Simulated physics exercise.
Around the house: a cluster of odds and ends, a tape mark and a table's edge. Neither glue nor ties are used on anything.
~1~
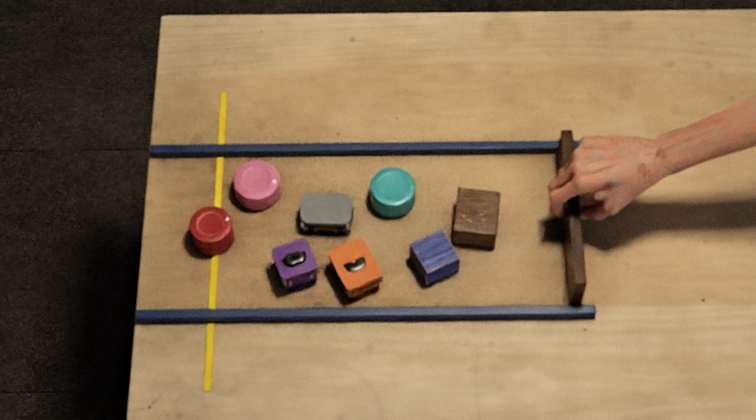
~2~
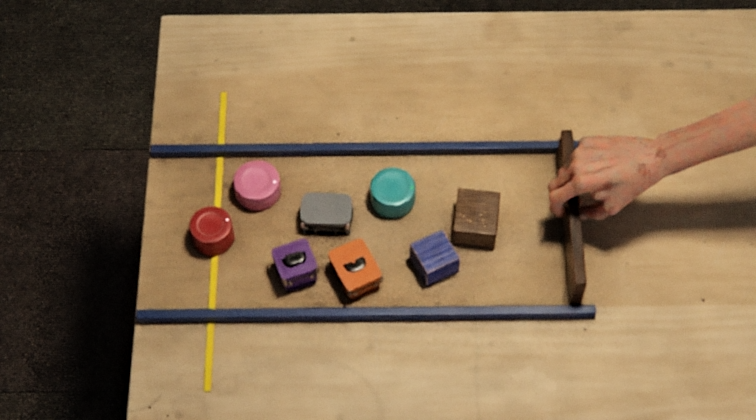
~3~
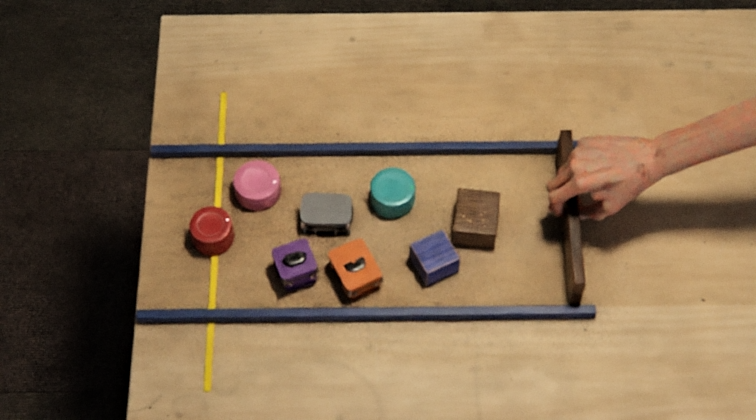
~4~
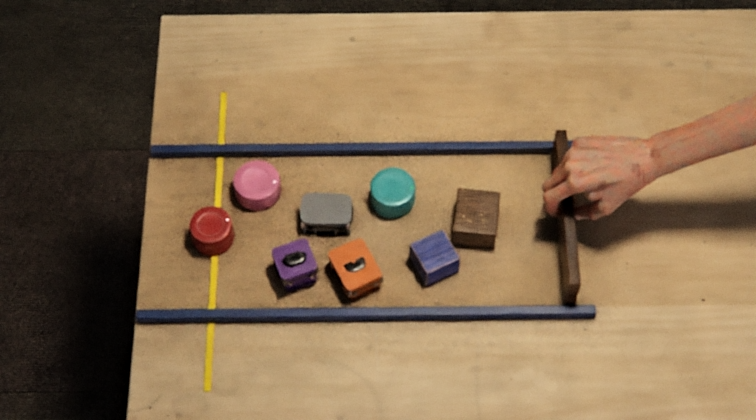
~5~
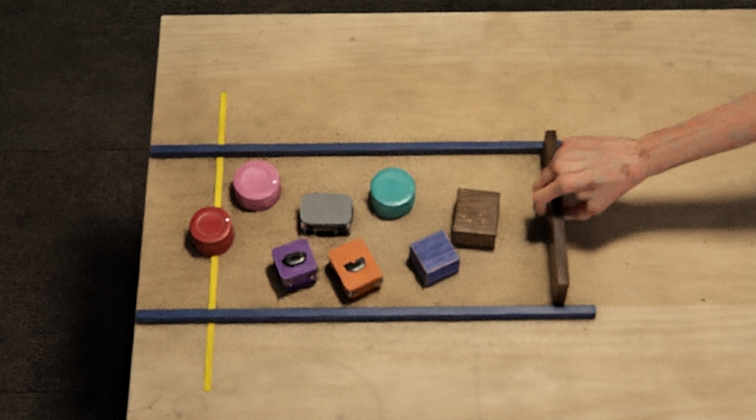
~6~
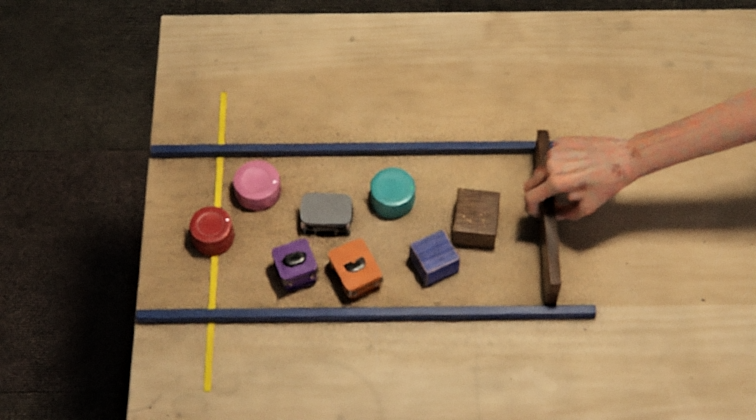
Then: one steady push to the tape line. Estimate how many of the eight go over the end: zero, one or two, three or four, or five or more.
Gone: Just a lone one or pair.
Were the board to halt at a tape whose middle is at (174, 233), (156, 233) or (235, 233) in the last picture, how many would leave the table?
Down on the floor: 5, 8 and 1.
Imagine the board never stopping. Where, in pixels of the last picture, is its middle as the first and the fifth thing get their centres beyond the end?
First: Around (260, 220). Next: Around (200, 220).
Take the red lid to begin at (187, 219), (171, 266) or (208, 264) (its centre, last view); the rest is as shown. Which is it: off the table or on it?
Goes down; goes down; goes down.
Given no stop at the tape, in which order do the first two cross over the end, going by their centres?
It goes the red lid and after it the purple case.
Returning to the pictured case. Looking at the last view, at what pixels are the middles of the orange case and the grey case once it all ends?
Roughly (156, 276); the other one roughly (148, 223).
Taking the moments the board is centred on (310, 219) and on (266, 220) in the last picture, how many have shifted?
That gives 8 for the first and 8 for the second.
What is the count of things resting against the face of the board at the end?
Count recorded: 3.
Soon after, none off yet; red lid at rest near (212, 231); pink lid at rest near (257, 185); purple case at rest near (295, 266).
At rest, the number that fall off is one or two; fallen, purple case and red lid.
